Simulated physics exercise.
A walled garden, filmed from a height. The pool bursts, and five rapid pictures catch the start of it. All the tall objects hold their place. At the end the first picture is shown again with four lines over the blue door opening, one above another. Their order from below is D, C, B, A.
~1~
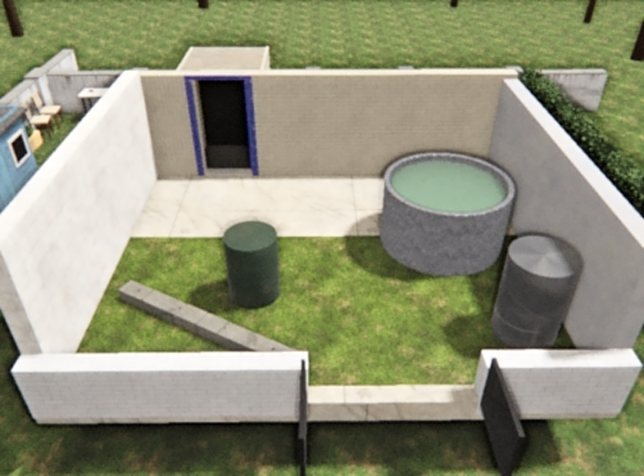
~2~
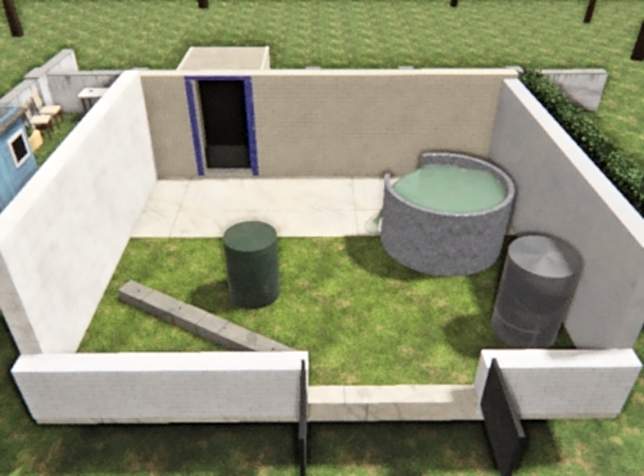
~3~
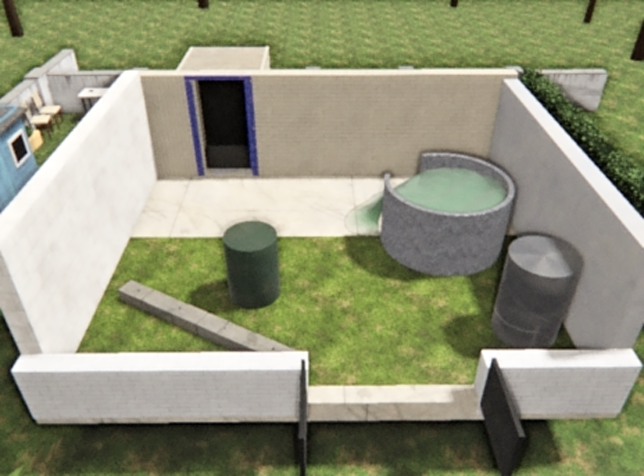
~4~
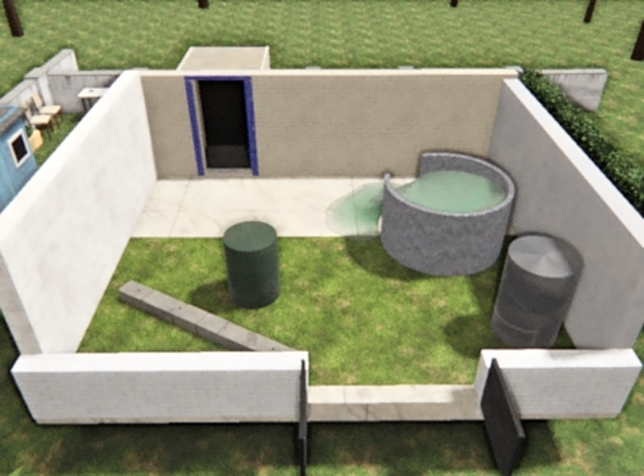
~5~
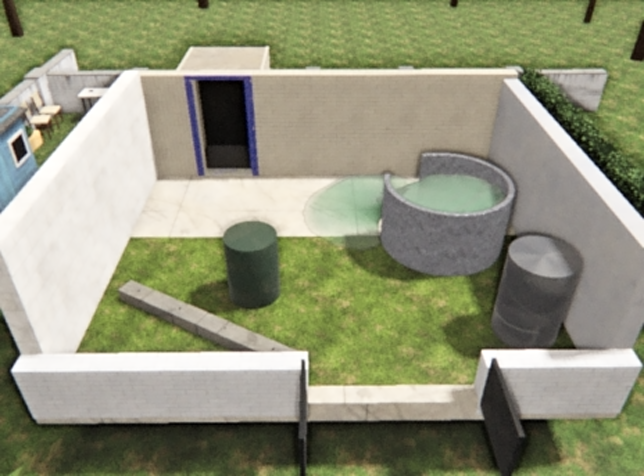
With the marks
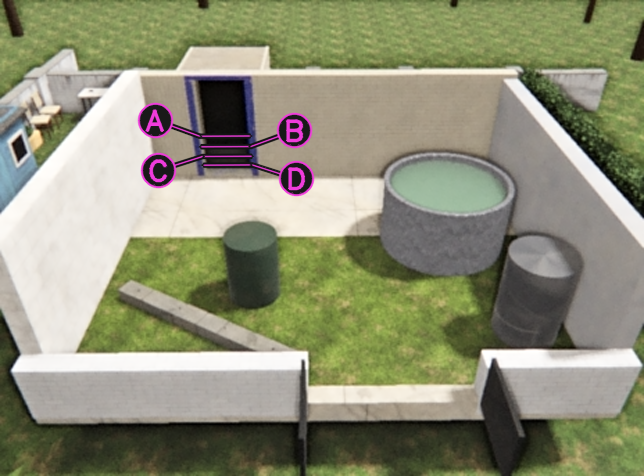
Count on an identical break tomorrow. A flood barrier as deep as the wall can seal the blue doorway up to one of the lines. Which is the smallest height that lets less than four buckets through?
That is mark D.
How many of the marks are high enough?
All four.
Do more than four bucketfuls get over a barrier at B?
No, that is safe.
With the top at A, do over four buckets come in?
No, not at all.
On the marked copy, A at (224, 136); B at (226, 146); C at (227, 156); D at (228, 165); from the bottom up D, C, B, A.
For mark A, nothing gets over.
For mark B, nothing gets over.
For mark C, nothing gets over.
For mark D, a splash gets over, under a bucket.
